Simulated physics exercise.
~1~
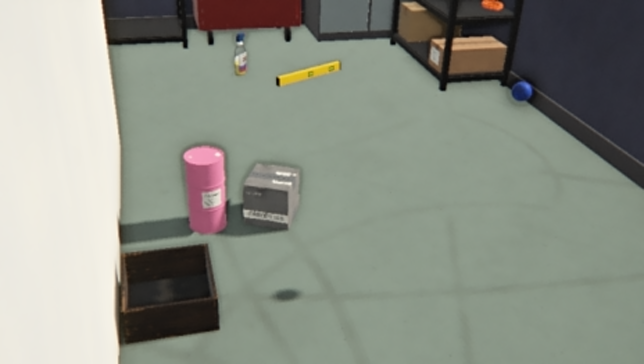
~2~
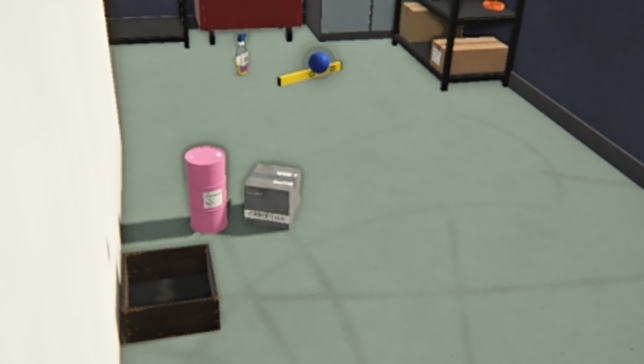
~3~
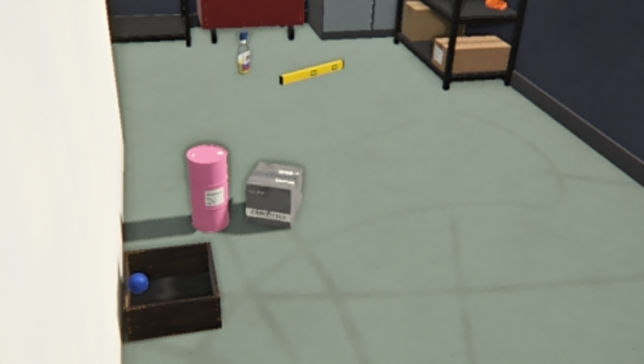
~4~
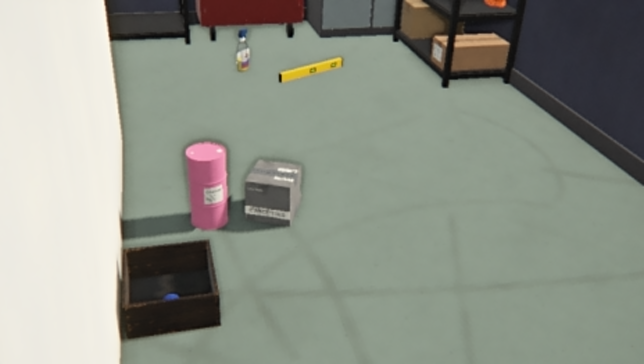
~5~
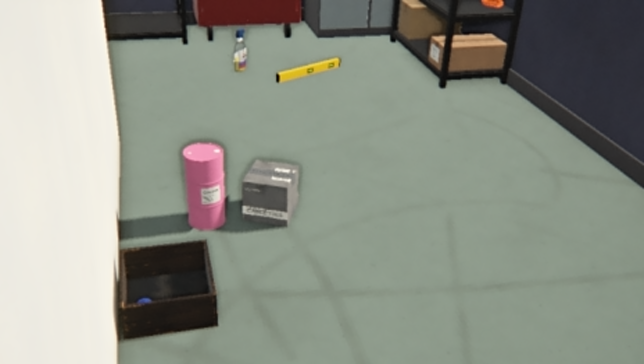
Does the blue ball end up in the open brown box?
Yes, the blue ball drops into the brown box and is still inside it at the end.
